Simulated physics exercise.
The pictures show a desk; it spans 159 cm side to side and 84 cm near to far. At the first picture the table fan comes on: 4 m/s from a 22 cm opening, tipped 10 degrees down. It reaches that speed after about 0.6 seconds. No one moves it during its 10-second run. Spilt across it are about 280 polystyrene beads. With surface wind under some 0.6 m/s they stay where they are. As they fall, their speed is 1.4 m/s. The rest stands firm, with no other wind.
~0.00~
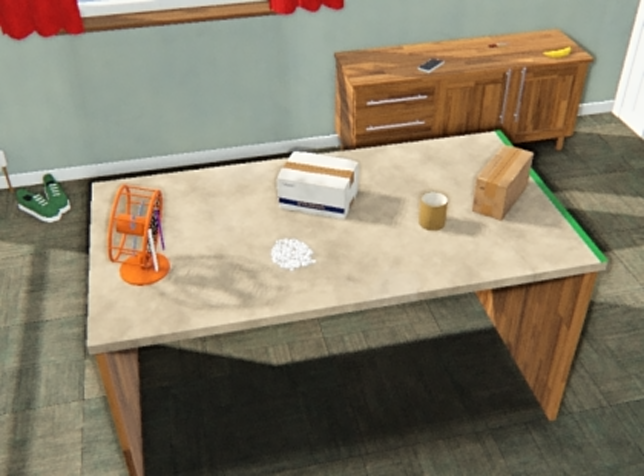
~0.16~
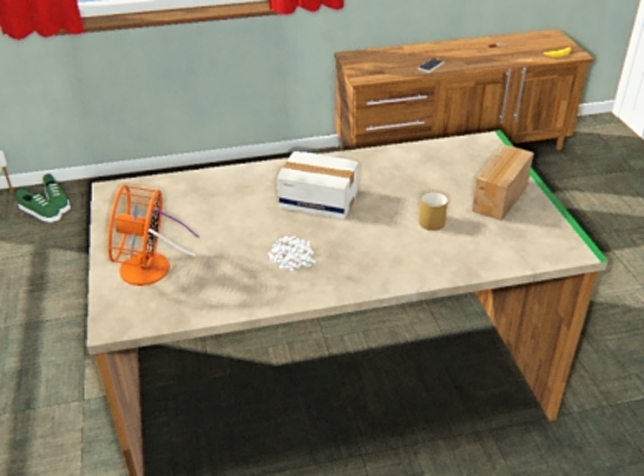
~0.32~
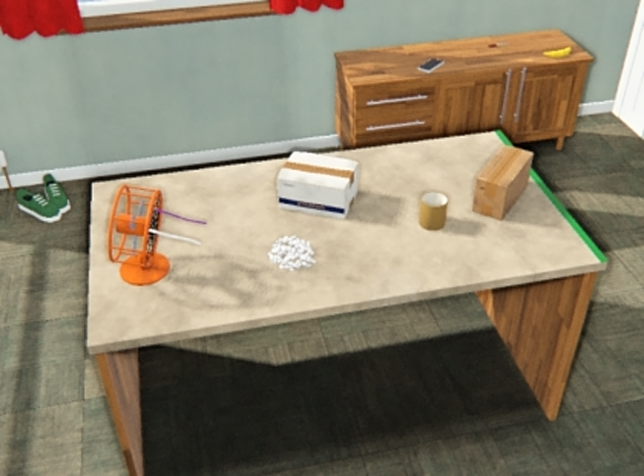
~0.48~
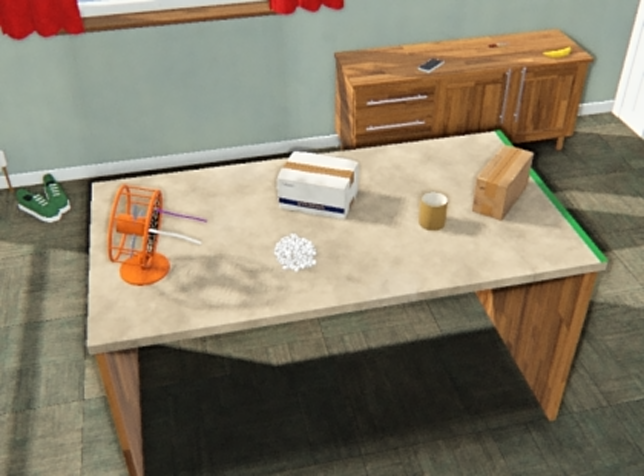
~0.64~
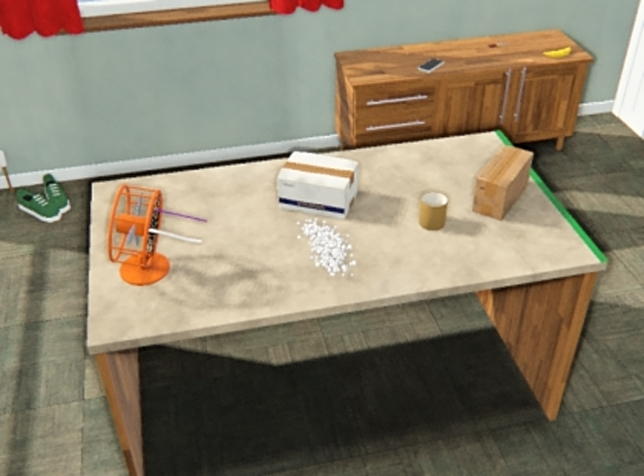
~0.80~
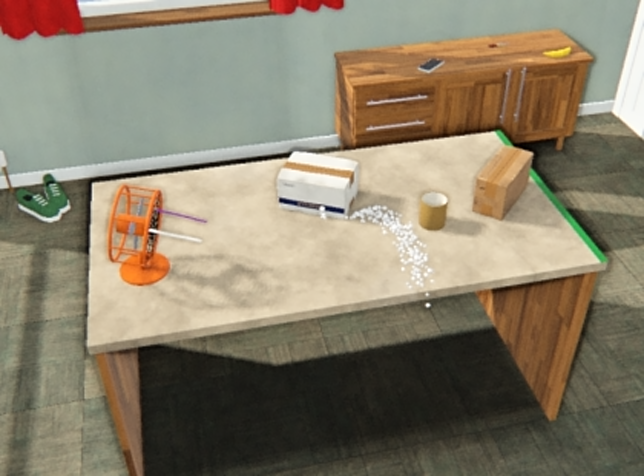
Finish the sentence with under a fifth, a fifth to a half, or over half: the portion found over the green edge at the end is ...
The portion found there is a fifth to a half.
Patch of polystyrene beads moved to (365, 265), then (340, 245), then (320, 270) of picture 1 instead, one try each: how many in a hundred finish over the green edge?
Roughly 40 %, then 40 %, then 20 %.
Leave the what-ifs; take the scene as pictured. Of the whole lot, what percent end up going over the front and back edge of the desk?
15 % front, 0 % back.
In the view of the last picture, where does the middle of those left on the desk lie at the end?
(412, 158).
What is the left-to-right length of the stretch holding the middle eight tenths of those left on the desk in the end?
Roughly 30 cm from left to right.
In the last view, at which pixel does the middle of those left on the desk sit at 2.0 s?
I'd aim at pixel (416, 159) or close to it.
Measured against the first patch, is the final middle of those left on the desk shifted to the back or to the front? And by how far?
Towards the back, some 45 cm.
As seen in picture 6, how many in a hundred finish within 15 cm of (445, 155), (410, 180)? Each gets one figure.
Estimates in listed order: 30 %; 15 %.
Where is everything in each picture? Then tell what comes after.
In the first picture, the middle of the polystyrene beads is near (290, 255), none has stirred yet and the mouth of the table fan is at (136, 226).
In the second picture, the middle of the polystyrene beads is near (290, 254), none has stirred yet and the green edge is centred on (548, 188).
In the third picture, the middle of the polystyrene beads is near (290, 254), none has stirred yet, the top of a box is at (318, 169) and the top of a mug is at (434, 199).
In the fourth picture, the middle of the polystyrene beads is near (295, 253), the farthest in sight from the table fan is at (315, 251) and about 20 % have left their places.
In the fifth picture, the middle of the polystyrene beads is near (326, 247), the farthest in sight from the table fan is at (348, 236) and all have left their places.
In the sixth picture, the middle of the polystyrene beads is near (391, 228), the farthest in sight from the table fan is at (432, 272) and all have left their places.
After 2.0 s the count stands so, 26 % are over the green edge; the middle of those still in play is near (416, 159).
After 3.2 s the count stands so, 32 % are over the green edge; the middle of those still in play is near (414, 160).
After 5.5 s the count stands so, 36 % are over the green edge; the middle of those still in play is near (414, 160).
After 10.0 s, at the end, 38 % are over the green edge; the middle of those still in play is near (412, 158).
